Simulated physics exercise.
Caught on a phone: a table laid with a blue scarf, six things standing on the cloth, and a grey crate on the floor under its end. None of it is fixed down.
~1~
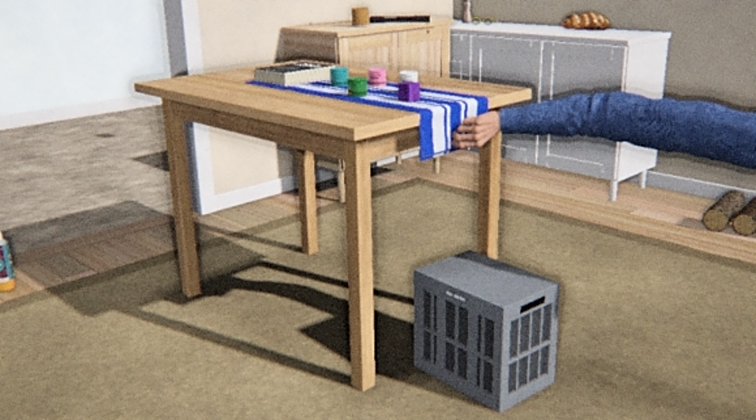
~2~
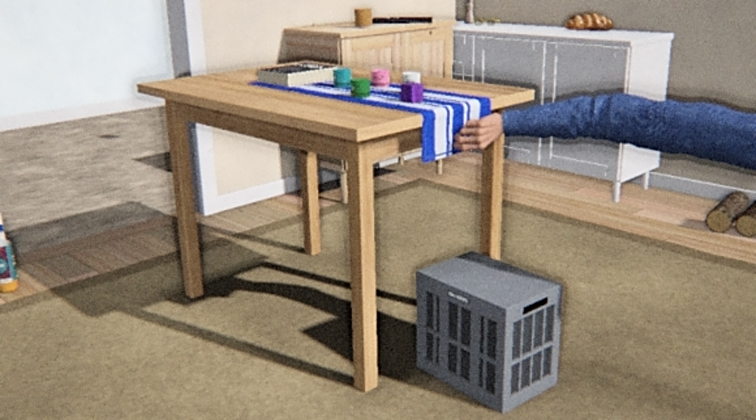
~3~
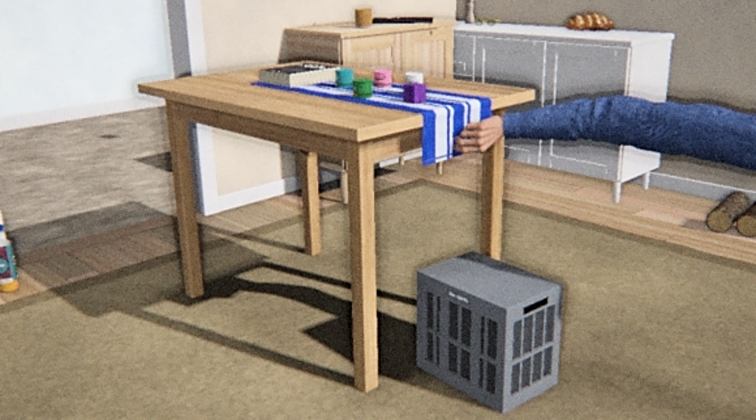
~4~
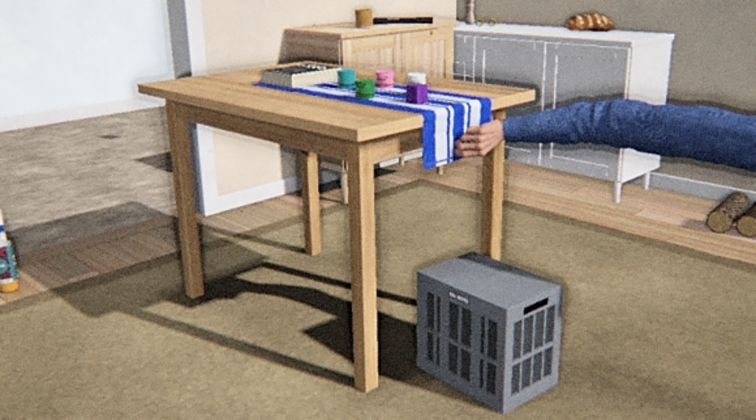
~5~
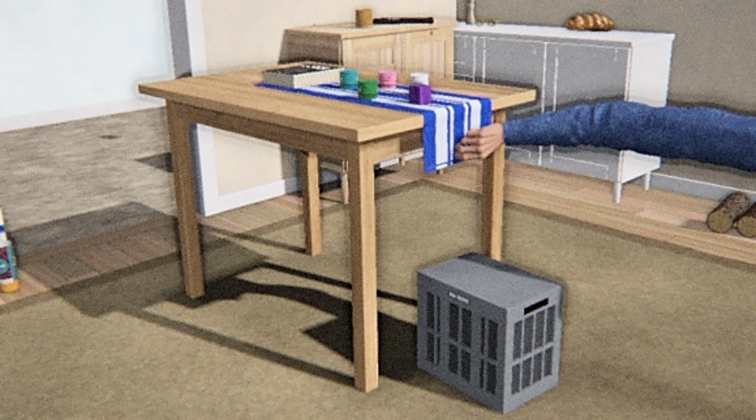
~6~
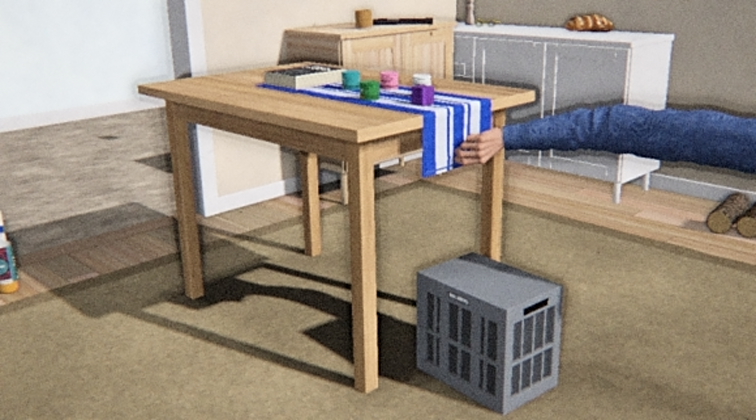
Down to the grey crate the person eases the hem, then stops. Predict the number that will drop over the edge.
The count that falls away is going to be three.
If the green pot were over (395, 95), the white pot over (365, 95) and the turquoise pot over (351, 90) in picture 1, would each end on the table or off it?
The green pot ends up knocked off; the white pot ends up knocked off; the turquoise pot ends up still aboard.
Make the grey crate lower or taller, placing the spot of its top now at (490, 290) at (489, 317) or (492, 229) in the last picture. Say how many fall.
4 and 1.
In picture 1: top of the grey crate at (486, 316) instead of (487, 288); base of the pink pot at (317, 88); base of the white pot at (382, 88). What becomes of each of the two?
Looks like the pink pot hangs in there, and the white pot ends up down.
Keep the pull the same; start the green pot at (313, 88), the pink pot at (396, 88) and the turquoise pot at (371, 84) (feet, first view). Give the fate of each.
The green pot ends up still aboard, the pink pot ends up knocked off, the turquoise pot ends up still aboard.
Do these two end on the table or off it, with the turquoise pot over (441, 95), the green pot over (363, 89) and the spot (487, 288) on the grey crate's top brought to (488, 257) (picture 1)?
In the end the turquoise pot is no longer on top and the green pot is still on top.
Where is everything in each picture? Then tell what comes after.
In the first frame, hem (420, 161); purple cube (409, 83); white pot (409, 72); green pot (357, 78); pink pot (377, 70); turquoise pot (339, 68); top of the crate (487, 288).
In the second frame, hem (423, 162); purple cube (412, 84).
In the third frame, hem (423, 166); white pot (414, 74).
In the fourth frame, hem (424, 169); green pot (365, 80); top of the crate (490, 289).
In the fifth frame, hem (425, 173); pink pot (387, 72).
In the sixth frame, hem (423, 177); purple cube (423, 86); white pot (422, 76); green pot (370, 82); pink pot (389, 73); turquoise pot (350, 71).
Soon after, hem near (459, 222); purple cube gone.
Then, hem near (460, 254); purple cube and white pot gone.
At rest, hem on the crate; purple cube, white pot and green pot gone. The table loses three.
